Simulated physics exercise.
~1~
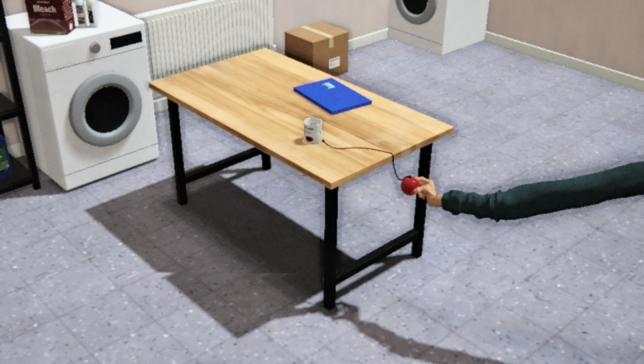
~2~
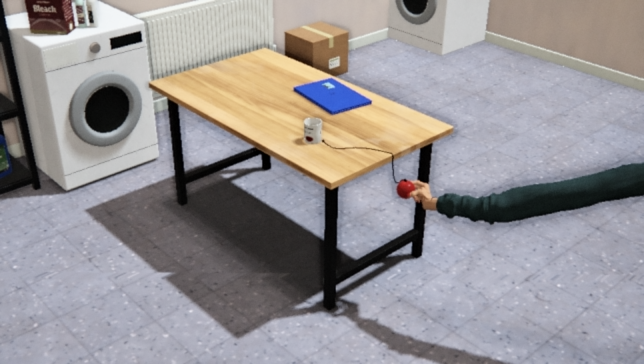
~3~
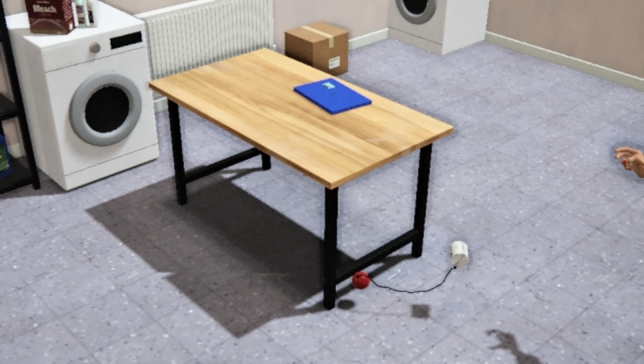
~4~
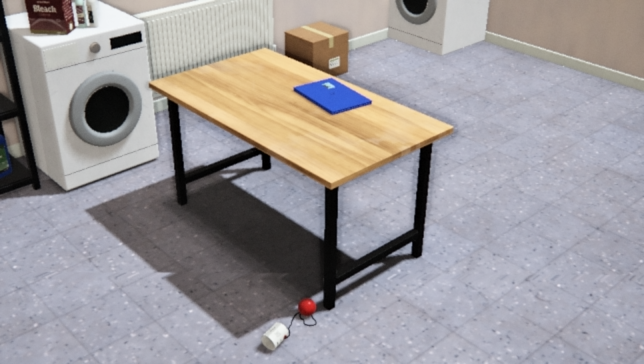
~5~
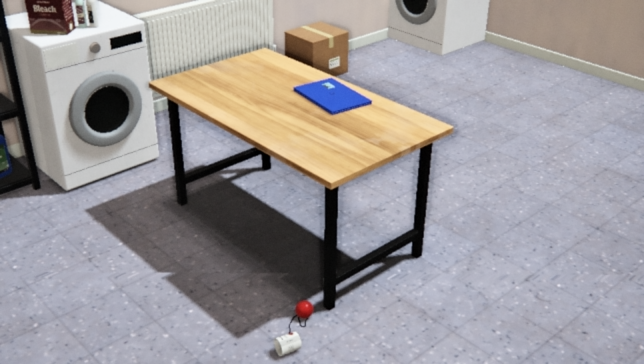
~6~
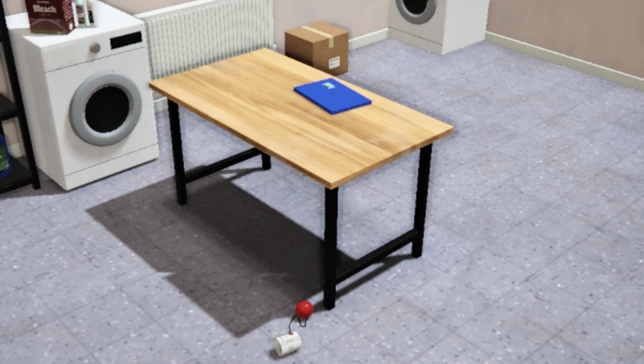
In a laundry room, a hand drops a red apple, dragging a tied white cup floorward.
